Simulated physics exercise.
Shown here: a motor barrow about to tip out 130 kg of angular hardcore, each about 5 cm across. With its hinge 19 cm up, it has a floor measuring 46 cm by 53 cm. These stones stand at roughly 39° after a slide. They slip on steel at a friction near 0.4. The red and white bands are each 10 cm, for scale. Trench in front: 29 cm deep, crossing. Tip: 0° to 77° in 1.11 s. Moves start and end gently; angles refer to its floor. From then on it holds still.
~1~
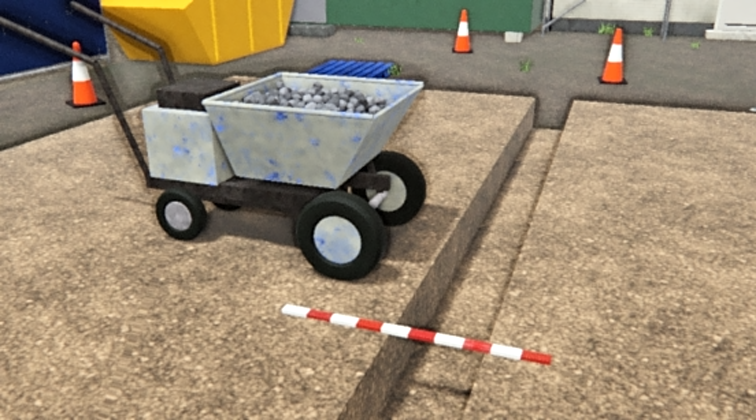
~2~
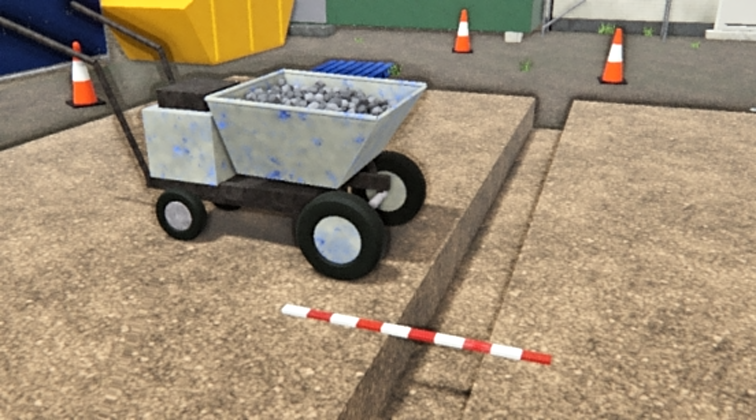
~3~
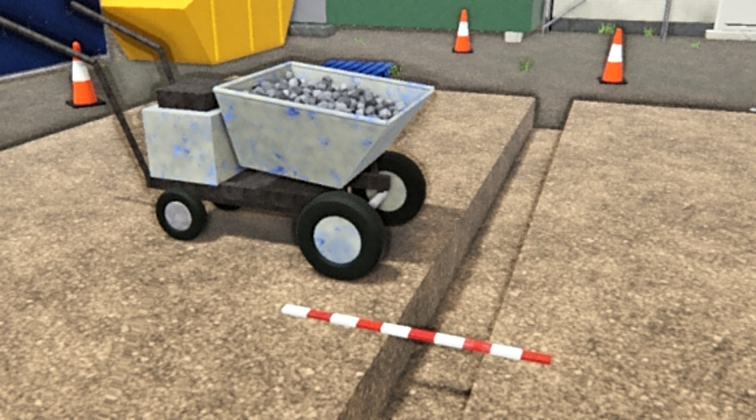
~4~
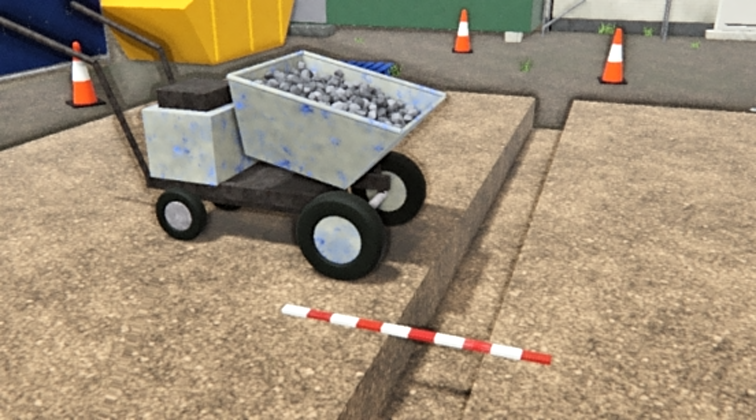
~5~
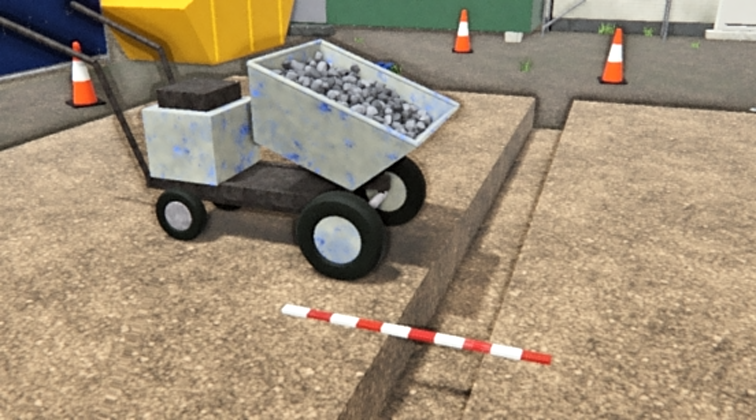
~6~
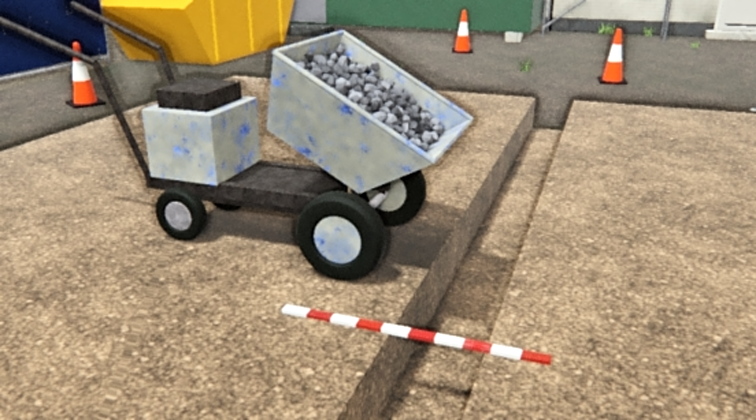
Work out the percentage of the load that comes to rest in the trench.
It works out at about 55 per cent of the load.
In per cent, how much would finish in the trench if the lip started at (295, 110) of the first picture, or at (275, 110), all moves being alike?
First place roughly 75%, second roughly 50%.
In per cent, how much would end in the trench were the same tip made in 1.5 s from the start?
60 %.
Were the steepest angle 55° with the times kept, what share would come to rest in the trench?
Expect roughly 5 per cent.
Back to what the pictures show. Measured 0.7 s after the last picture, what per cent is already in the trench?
Some 10 per cent.
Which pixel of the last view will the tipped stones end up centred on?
I'd point to around (498, 301).
Then, 0.4 s after the last picture the floor is at 65°, 100 % in the skip; the foremost stones are at (482, 203).
Then, 0.7 s after the last picture the floor is at 77°, 70 % in the skip, 10 % in the trench, 21 % past the trench; the foremost stones are at (592, 284).
Then, 1.1 s after the last picture the floor is at 77°, 44 % in the skip, 23 % in the trench, 33 % past the trench; the foremost stones are at (671, 319).
Then, 3.0 s after the last picture the floor is at 77°, 13 % in the skip, 55 % in the trench, 31 % past the trench; the foremost stones are at (686, 333).
